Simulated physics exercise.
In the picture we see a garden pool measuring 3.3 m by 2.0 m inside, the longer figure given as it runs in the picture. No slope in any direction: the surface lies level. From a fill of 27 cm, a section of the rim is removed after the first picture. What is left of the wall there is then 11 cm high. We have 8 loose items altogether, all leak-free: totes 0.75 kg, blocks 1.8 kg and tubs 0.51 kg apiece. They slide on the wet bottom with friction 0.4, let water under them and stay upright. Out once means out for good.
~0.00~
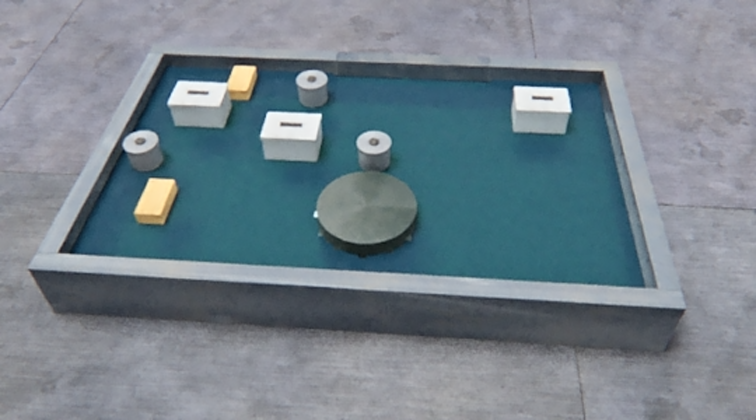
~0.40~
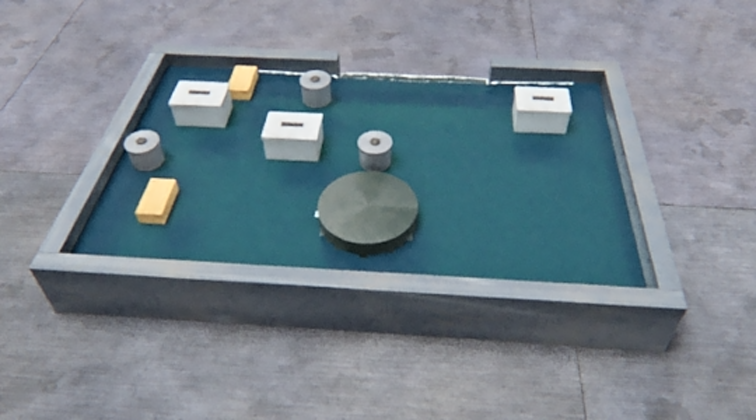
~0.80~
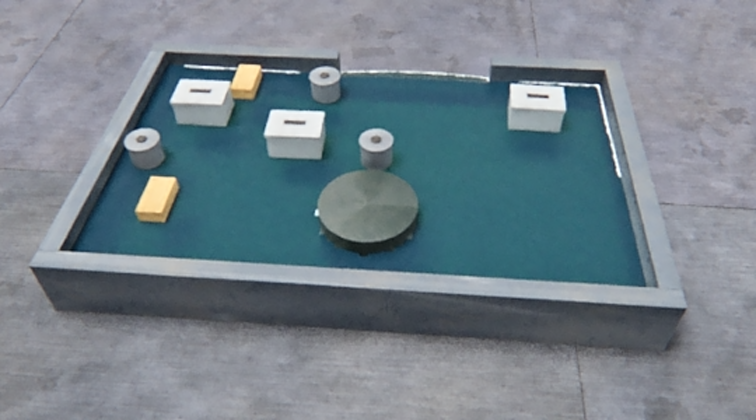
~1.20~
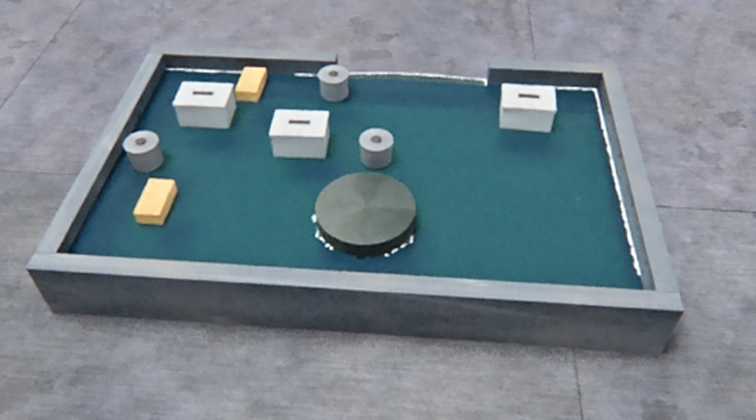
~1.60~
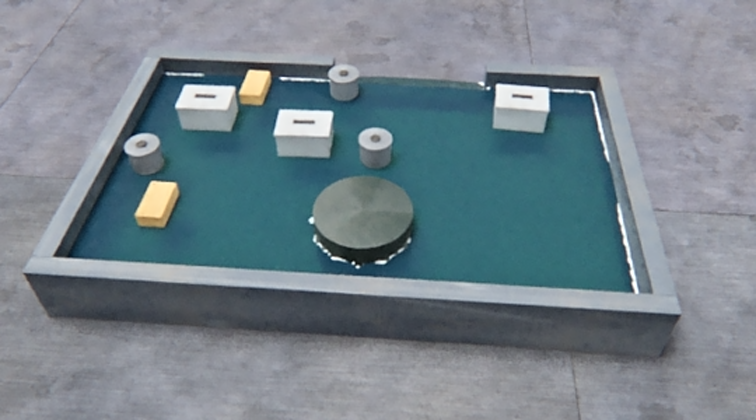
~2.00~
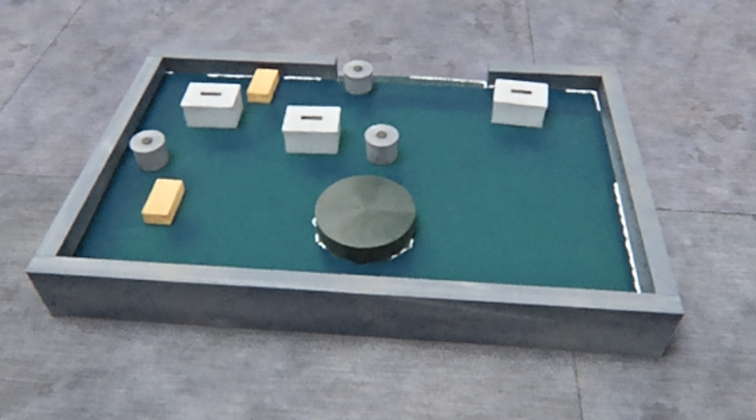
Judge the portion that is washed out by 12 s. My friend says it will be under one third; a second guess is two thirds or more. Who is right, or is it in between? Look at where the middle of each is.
Neither, it is in between.
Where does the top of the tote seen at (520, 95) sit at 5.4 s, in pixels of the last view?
Estimated top position: Near (468, 65).
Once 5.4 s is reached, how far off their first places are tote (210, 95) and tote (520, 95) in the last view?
Respectively 30 cm and 80 cm.
After 2.8 s 1 of 8 are out; 7 afloat.
After 5.4 s 1 of 8 are out; 7 afloat.
After 8.0 s 3 of 8 are out; 5 afloat.
After 12.0 s 3 of 8 are out; 5 afloat.
